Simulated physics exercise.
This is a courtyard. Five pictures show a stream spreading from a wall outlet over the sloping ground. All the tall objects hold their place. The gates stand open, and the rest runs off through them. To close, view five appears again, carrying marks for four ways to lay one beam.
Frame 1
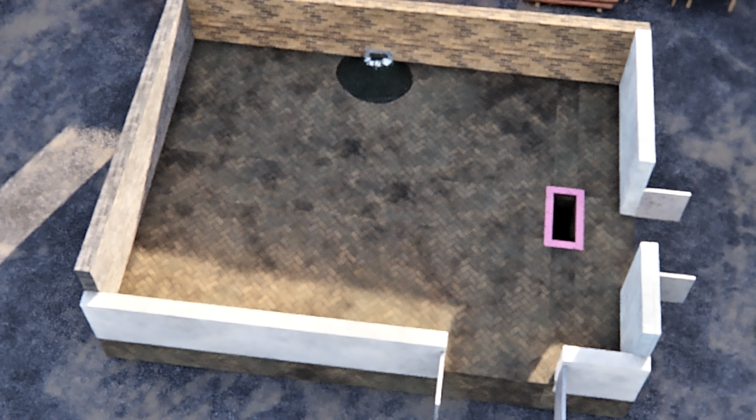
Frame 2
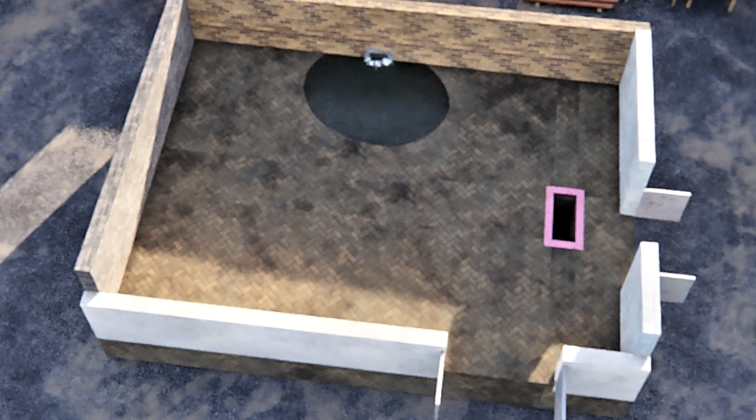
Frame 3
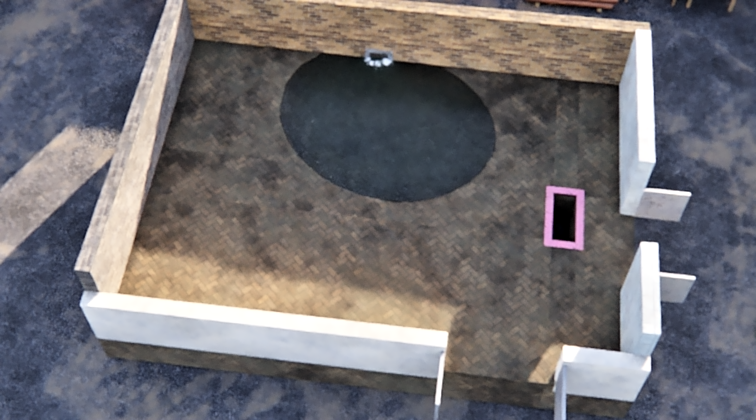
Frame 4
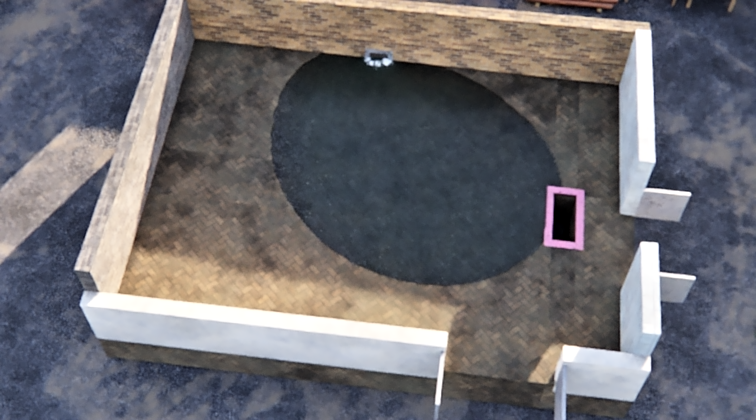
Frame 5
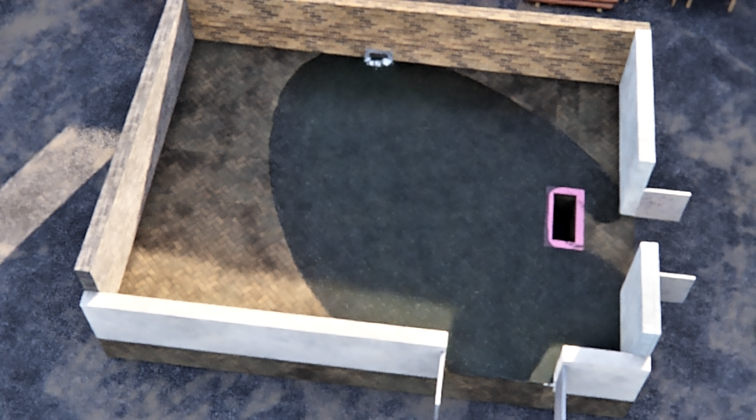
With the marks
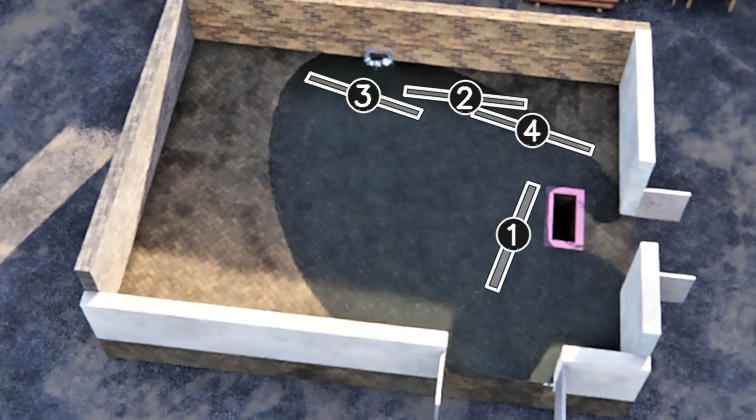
In a walled brick courtyard, a dark pool of water appeared below a round outlet by the back wall, spread steadily toward the front and right, and surrounded the pink-framed gully.
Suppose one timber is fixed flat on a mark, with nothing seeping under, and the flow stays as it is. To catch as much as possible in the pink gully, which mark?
Choose 3.
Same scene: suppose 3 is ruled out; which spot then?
Spot 4.
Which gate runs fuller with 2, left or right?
The left gate.
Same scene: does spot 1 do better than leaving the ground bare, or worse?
Spot 1 is worse.
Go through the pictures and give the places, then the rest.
Outfall at (379, 55); pink gully at (564, 217); open gate at (620, 252); open gate at (500, 364); water covers 2 % of the ground and shows as far out as (363, 95); pink gully still dry.
Water covers 9 % of the ground and shows as far out as (400, 139); pink gully still dry.
Water covers 19 % of the ground and shows as far out as (417, 196); pink gully still dry.
Water covers 37 % of the ground and shows as far out as (524, 257); pink gully still dry.
Water covers 56 % of the ground and shows as far out as (597, 329); pink gully taking water.
On the marked copy, 1 from (492, 288) to (533, 184); 2 from (405, 90) to (525, 104); 3 from (308, 76) to (419, 114); 4 from (473, 111) to (591, 150).
With 1, about 5 % of the stream runs into the pink gully, about 94 % out by the gates.
With 2, about 8 % of the stream runs into the pink gully, about 92 % out by the gates.
With 3, about 28 % of the stream runs into the pink gully, about 72 % out by the gates.
With 4, about 16 % of the stream runs into the pink gully, about 84 % out by the gates.
